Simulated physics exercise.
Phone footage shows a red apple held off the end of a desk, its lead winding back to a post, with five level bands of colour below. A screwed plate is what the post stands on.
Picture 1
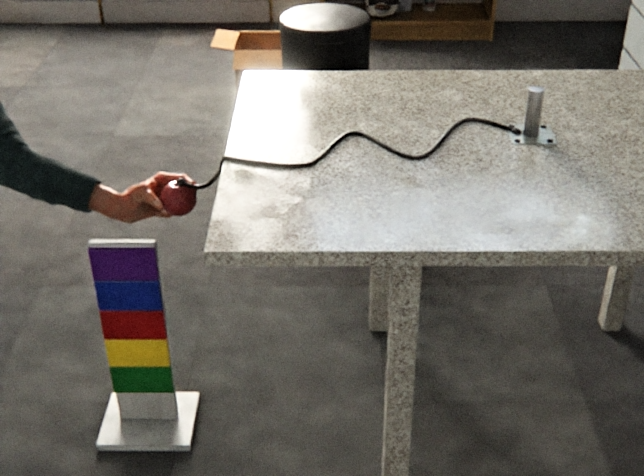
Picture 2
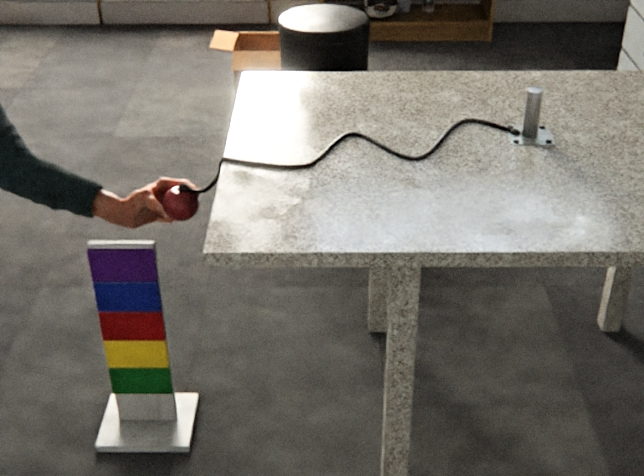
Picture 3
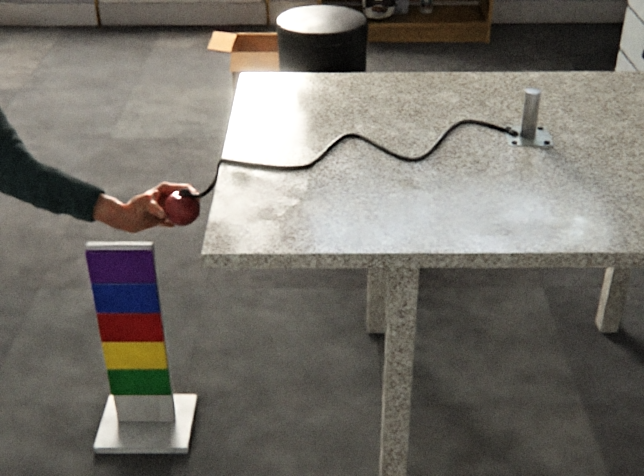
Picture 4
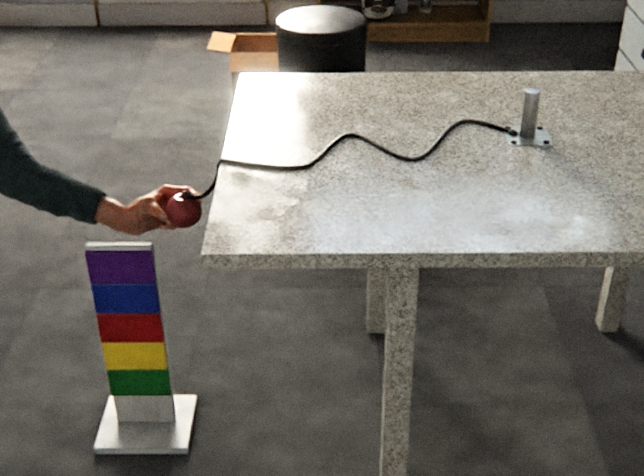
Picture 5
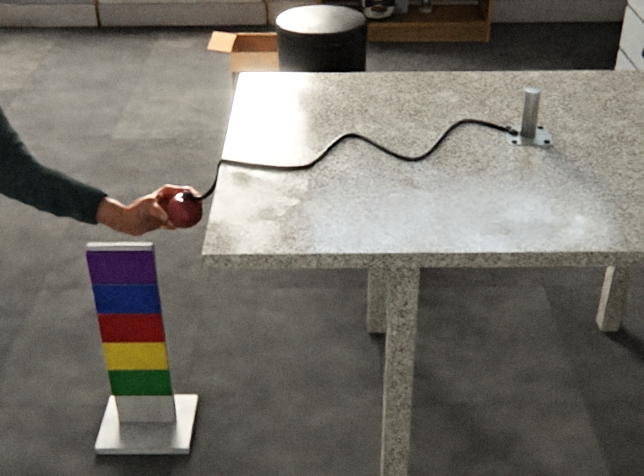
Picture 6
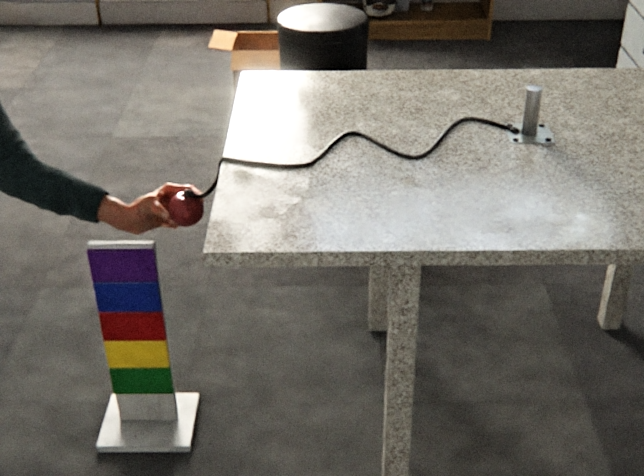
A hand held a red apple just off the left edge of a speckled desk, barely moving, while its dark cord wound back to a metal post and a stand with coloured bands stood below.
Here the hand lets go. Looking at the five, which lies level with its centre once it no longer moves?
The red one lies level with its centre.
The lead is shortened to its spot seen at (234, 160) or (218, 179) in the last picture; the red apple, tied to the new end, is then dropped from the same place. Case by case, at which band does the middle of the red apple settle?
Try by try it comes out as purple; blue.
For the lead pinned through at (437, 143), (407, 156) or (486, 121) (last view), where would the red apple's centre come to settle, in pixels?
Per try (px, approx.): (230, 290); (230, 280); (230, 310).
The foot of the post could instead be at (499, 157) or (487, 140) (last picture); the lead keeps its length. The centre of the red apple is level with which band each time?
Try one - yellow; try two - yellow.
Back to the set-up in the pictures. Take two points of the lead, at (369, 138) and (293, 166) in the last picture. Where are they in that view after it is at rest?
End positions: About (294, 151) and about (225, 201).
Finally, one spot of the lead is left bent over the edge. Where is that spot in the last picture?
You'll find it somewhere around (324, 153).
Early on, apple near (201, 297); level with blue.
Midway, apple near (255, 319); level with red.
Near the end, apple near (222, 323); level with red.
Finally, apple near (235, 323); level with red. At red.
